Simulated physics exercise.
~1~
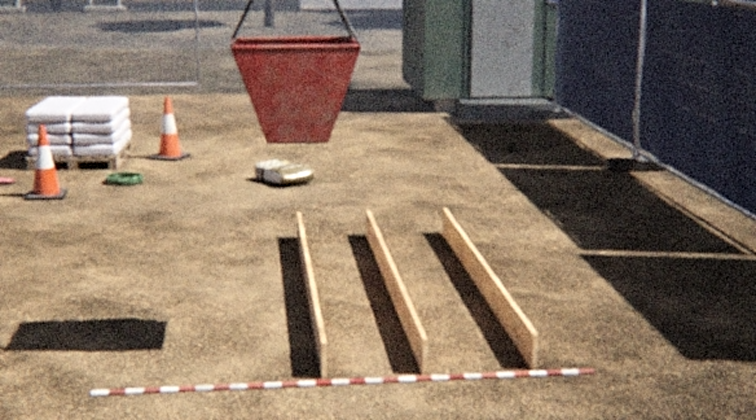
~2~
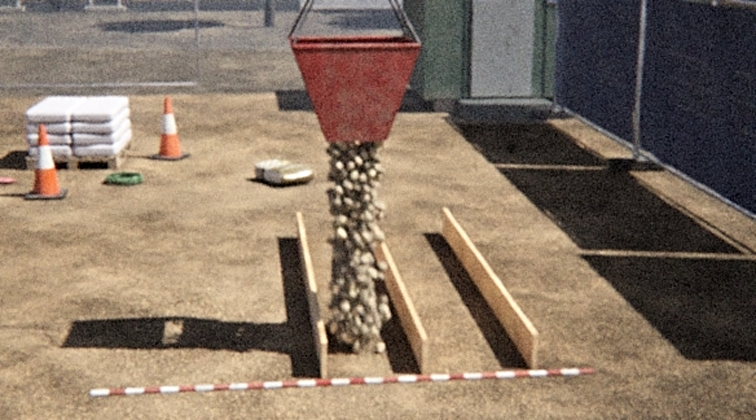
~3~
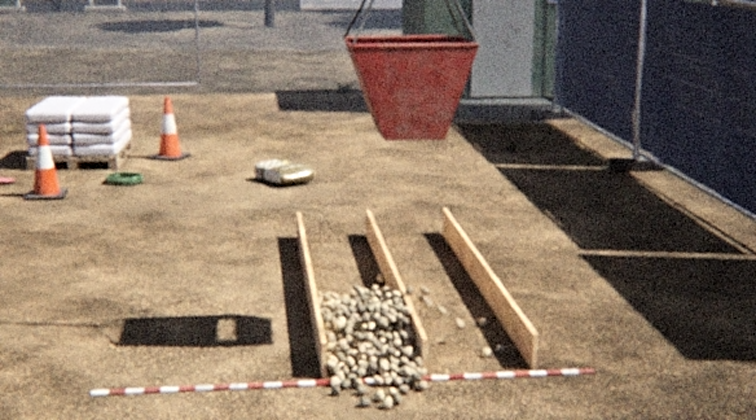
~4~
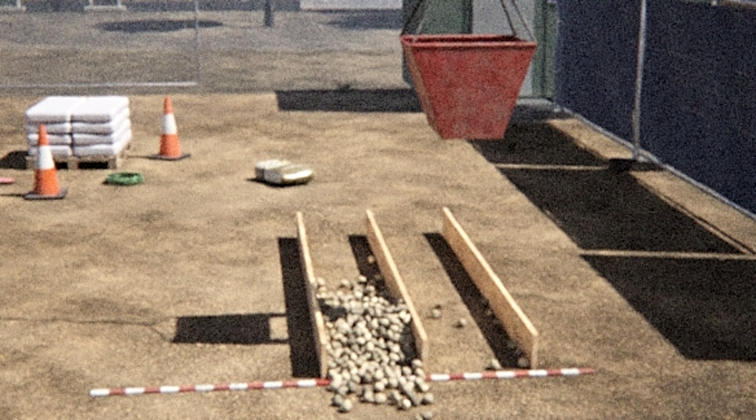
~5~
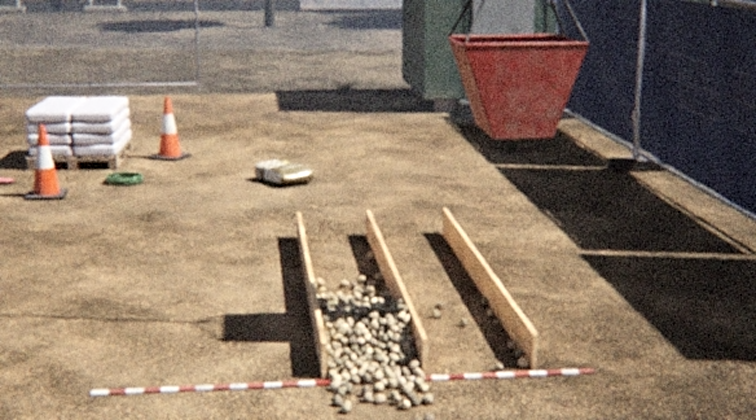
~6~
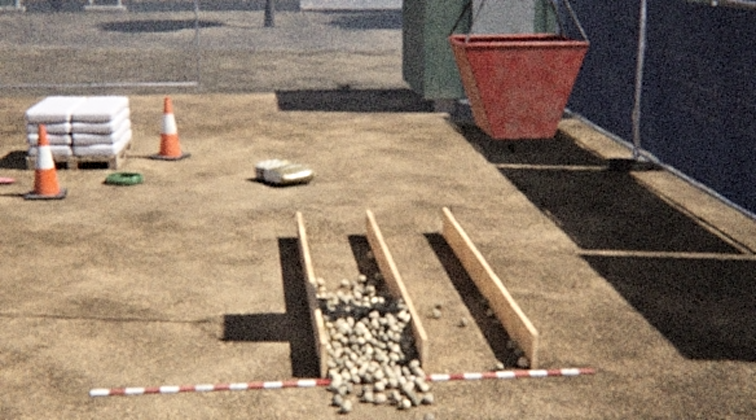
A red skip hangs from cables over a sandy yard, seen from slightly above, with three wooden planks standing on edge in front and a red-and-white staff lying across their near ends. White sacks on a pallet and orange cones sit to the left, a green cabin and dark blue fence behind and to the right. The skip glides right and releases a thick column of grey and tan stones between the left and middle planks. Emptied, it continues right and stops near the fence. The stones spread forward over the staff, nearly all in the left bay, with a few strays in the right.
